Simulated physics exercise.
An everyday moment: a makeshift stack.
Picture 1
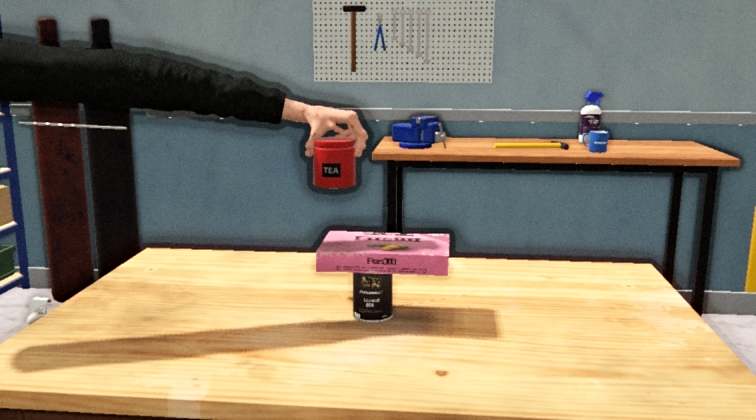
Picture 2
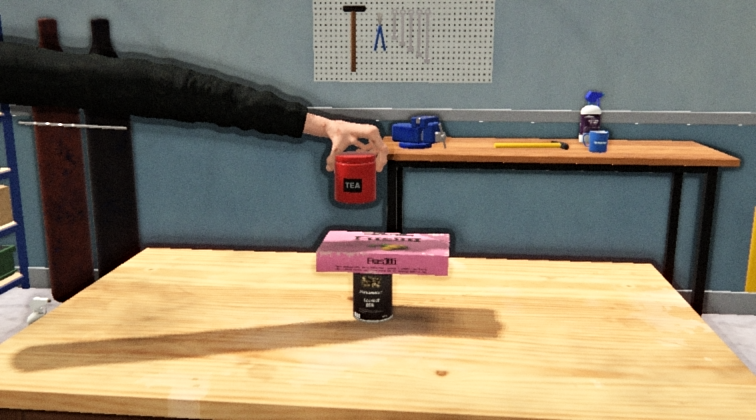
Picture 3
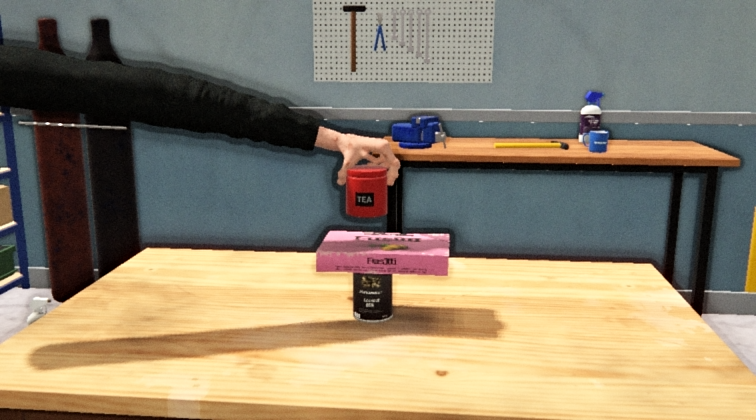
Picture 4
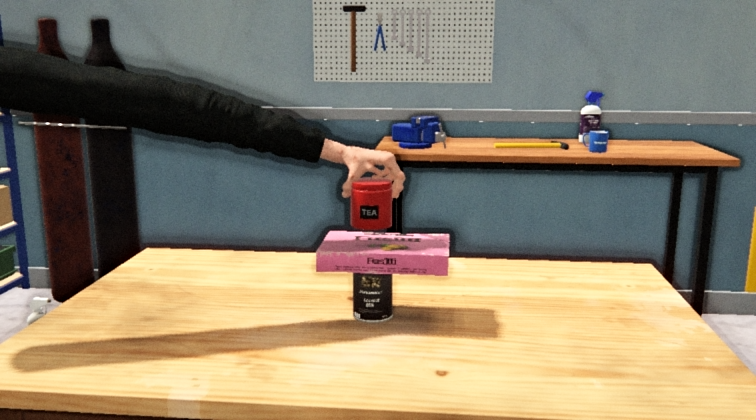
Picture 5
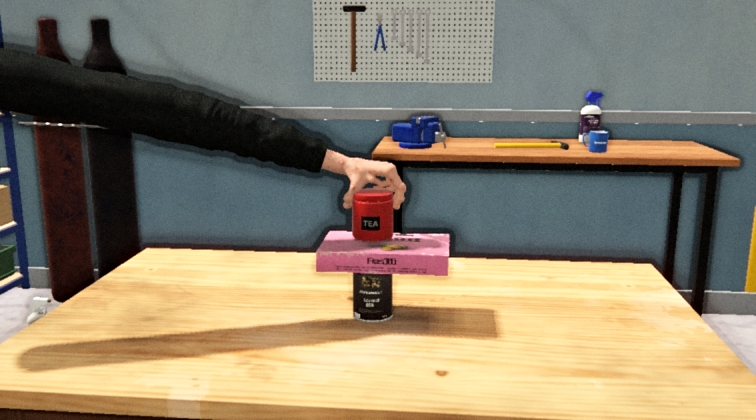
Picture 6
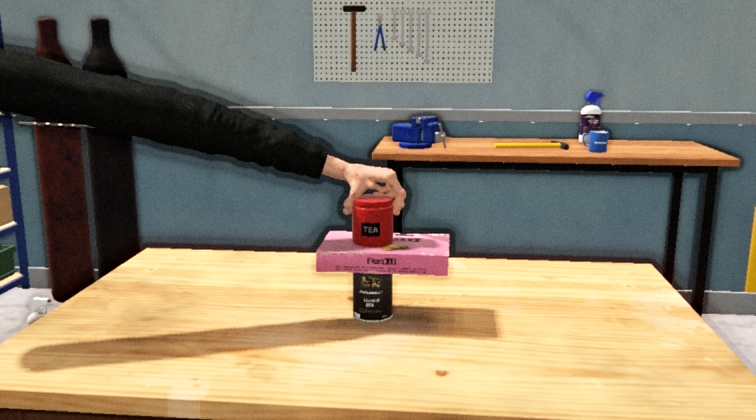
A hand in a dark sleeve reaches in from the left of a workshop, viewed from the front across a pale wooden table. It grips a red jar labelled tea above a pink packet resting on a black can, with a workbench and pegboard behind. The arm moves the jar rightward and down onto the packet and keeps hold, while the camera stays still.
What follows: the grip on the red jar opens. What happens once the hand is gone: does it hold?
It stays up.
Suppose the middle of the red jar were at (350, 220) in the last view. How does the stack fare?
Then it stays up.
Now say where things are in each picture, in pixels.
The first picture shows on its way; red jar (334, 162); pink packet (385, 252).
The second picture shows on its way; red jar (356, 177); pink packet (385, 252).
The third picture shows on its way; red jar (367, 191); pink packet (385, 252).
The fourth picture shows on its way; red jar (372, 203); pink packet (385, 252).
The fifth picture shows on its way; red jar (373, 214); pink packet (385, 252).
The sixth picture shows set down, still held; red jar (373, 220); pink packet (385, 252).
Then, 0.20 s after the last picture, nothing has stirred.
Then, 0.50 s after the last picture, red jar resting near (373, 220).
At rest, all 3 in place. Seen from the same camera at the end, red jar near (373, 220). The stack keeps its balance.
